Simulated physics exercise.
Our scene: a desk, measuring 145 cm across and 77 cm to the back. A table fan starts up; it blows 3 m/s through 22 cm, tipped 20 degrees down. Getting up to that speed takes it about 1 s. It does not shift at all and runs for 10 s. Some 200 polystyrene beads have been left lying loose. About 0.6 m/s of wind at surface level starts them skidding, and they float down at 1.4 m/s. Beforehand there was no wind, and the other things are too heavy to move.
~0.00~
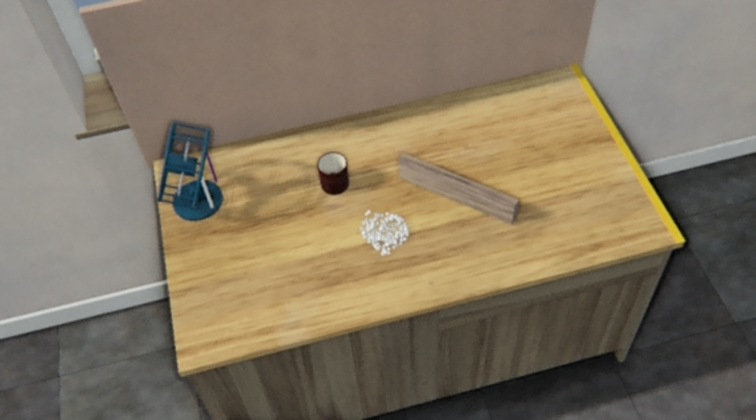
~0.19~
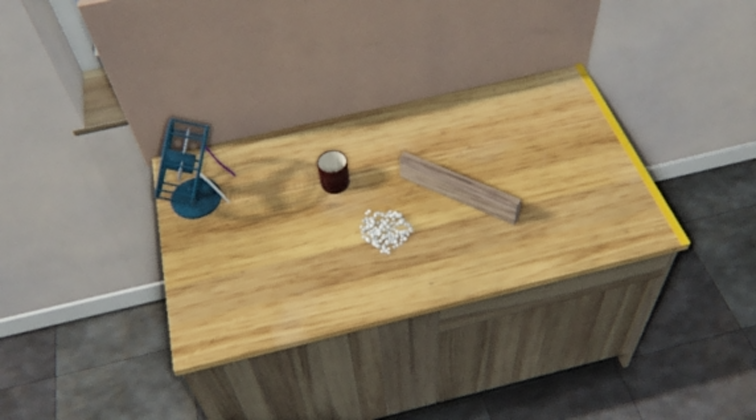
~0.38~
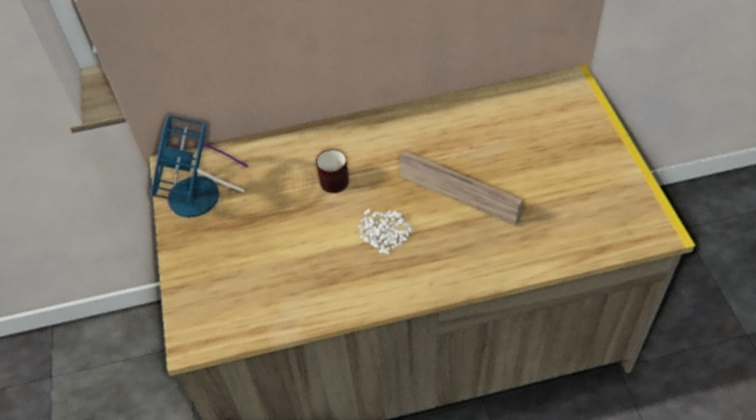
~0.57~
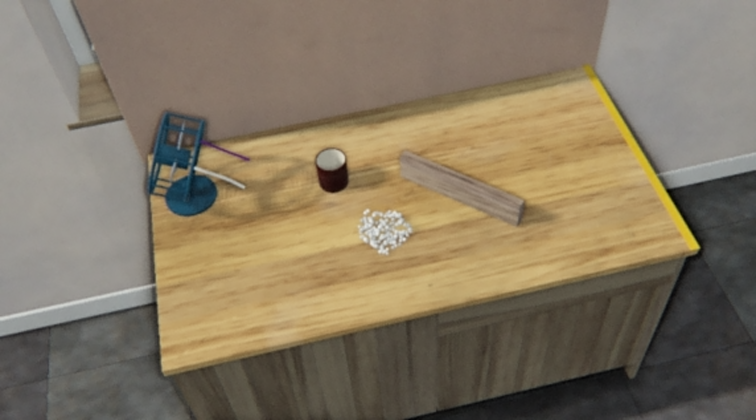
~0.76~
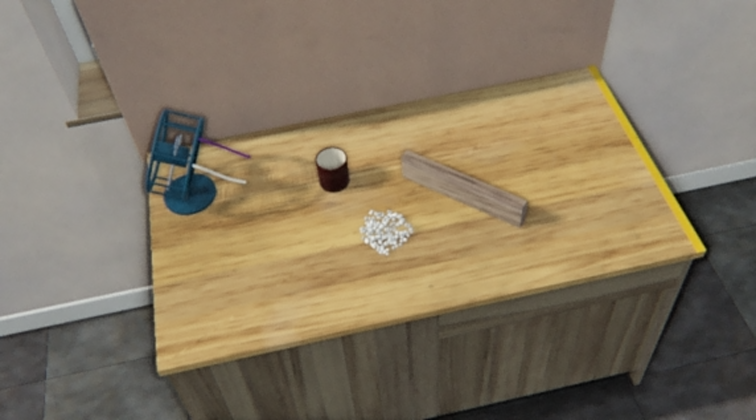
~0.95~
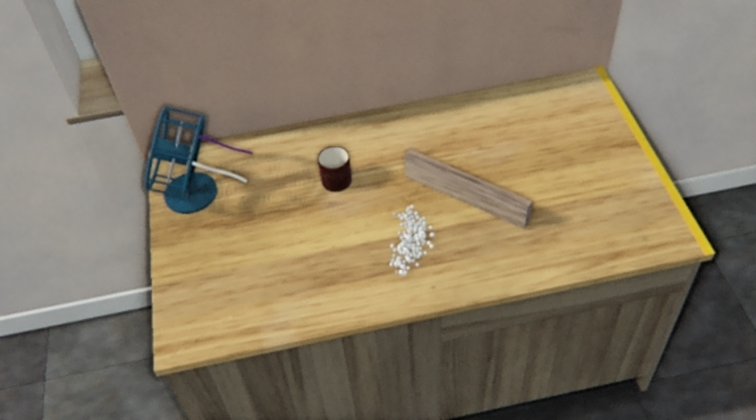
A small blue table fan on the left of a pale wooden counter, seen from above against a pinkish-beige wall, changes the angle of its frame while its round base stays put. A dark red mug, a loose pile of white beads and a brown board lie to its right, with a yellow strip along the right edge. The view drifts very slightly, and the beads, still at first, shift rightward and spread into a ragged patch.
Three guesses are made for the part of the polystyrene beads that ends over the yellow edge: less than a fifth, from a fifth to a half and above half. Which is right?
Over the yellow edge: Below one fifth.
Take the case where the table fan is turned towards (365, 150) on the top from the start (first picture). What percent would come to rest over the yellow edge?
In that case the share would be about 0 %.
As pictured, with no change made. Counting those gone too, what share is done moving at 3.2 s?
I would put it at around 100 %.
After 2.0 s the count stands so, 0 % are over the yellow edge.
After 3.2 s the count stands so, 0 % are over the yellow edge.
After 5.5 s the count stands so, 0 % are over the yellow edge.
After 10.0 s, at the end, 0 % are over the yellow edge.
